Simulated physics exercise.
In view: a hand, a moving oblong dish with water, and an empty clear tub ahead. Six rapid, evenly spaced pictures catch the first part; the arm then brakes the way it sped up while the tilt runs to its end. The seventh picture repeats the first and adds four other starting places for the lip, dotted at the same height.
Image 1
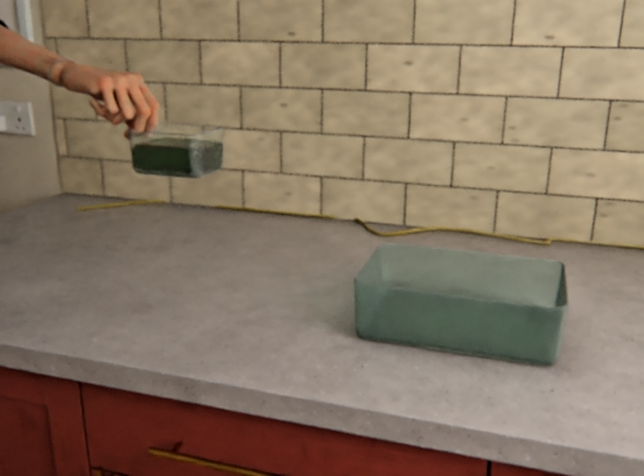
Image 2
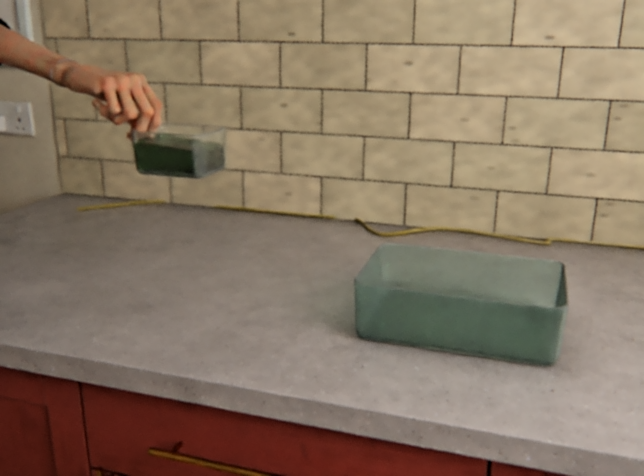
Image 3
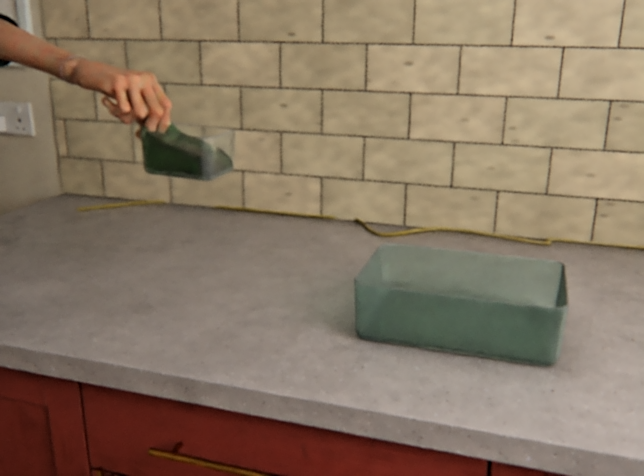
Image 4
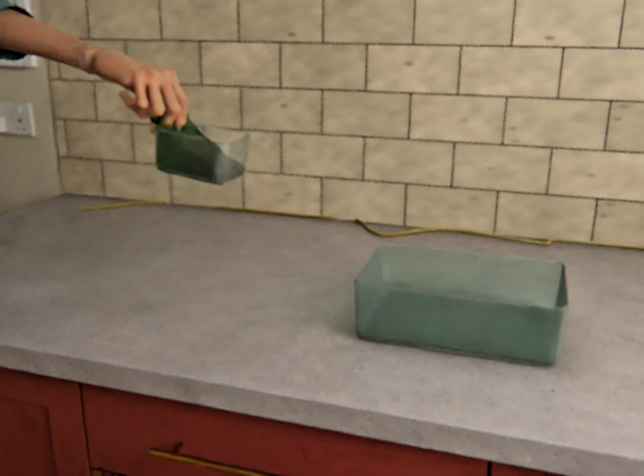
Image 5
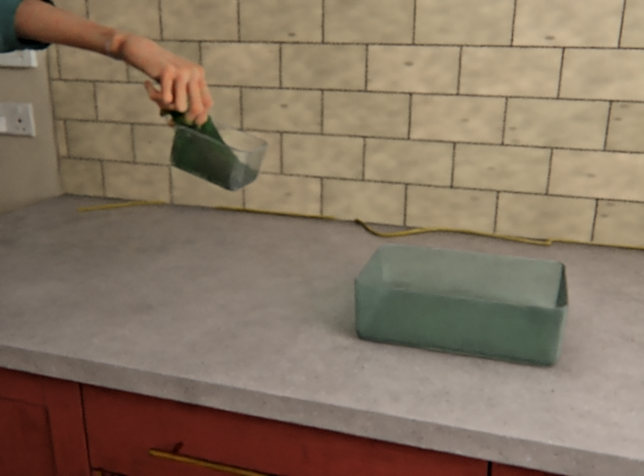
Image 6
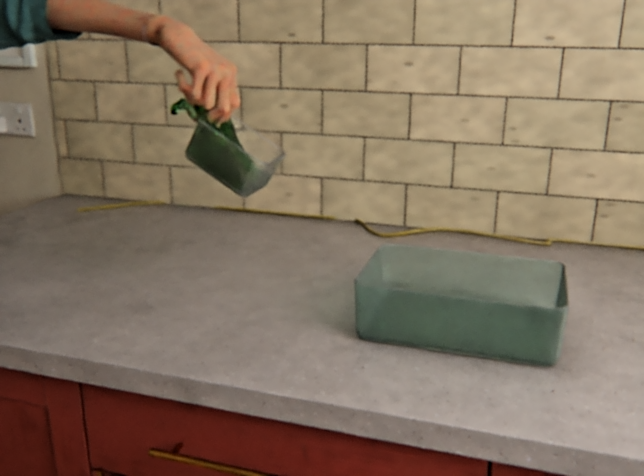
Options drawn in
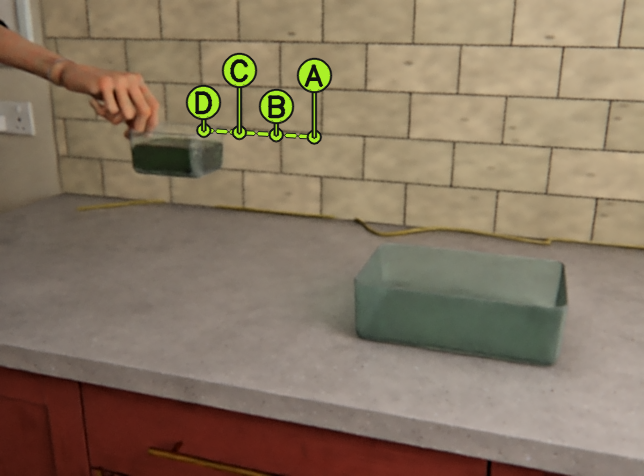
A small clear dish of green liquid, held from above by a hand, moved right and tilted steeply down to the right, its contents riding up over the rim near the fingers, while an empty greenish tub sat still on the counter.
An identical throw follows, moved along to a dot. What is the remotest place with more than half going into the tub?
C is the one.
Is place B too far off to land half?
No, not at all.
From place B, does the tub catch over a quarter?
Yes.
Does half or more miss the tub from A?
No, not at all.
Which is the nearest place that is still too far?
That would be D.
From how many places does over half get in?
Three of them.
In lime, A at (314, 137); B at (276, 134); C at (239, 132); D at (203, 130).
With A, about 85 % lands in the tub, 8 % falls short and 8 % goes beside or beyond.
With B, about 77 % lands in the tub, 14 % falls short and 9 % goes beside or beyond.
With C, about 62 % lands in the tub, 29 % falls short and 9 % goes beside or beyond.
With D, about 31 % lands in the tub, 62 % falls short and 7 % goes beside or beyond.
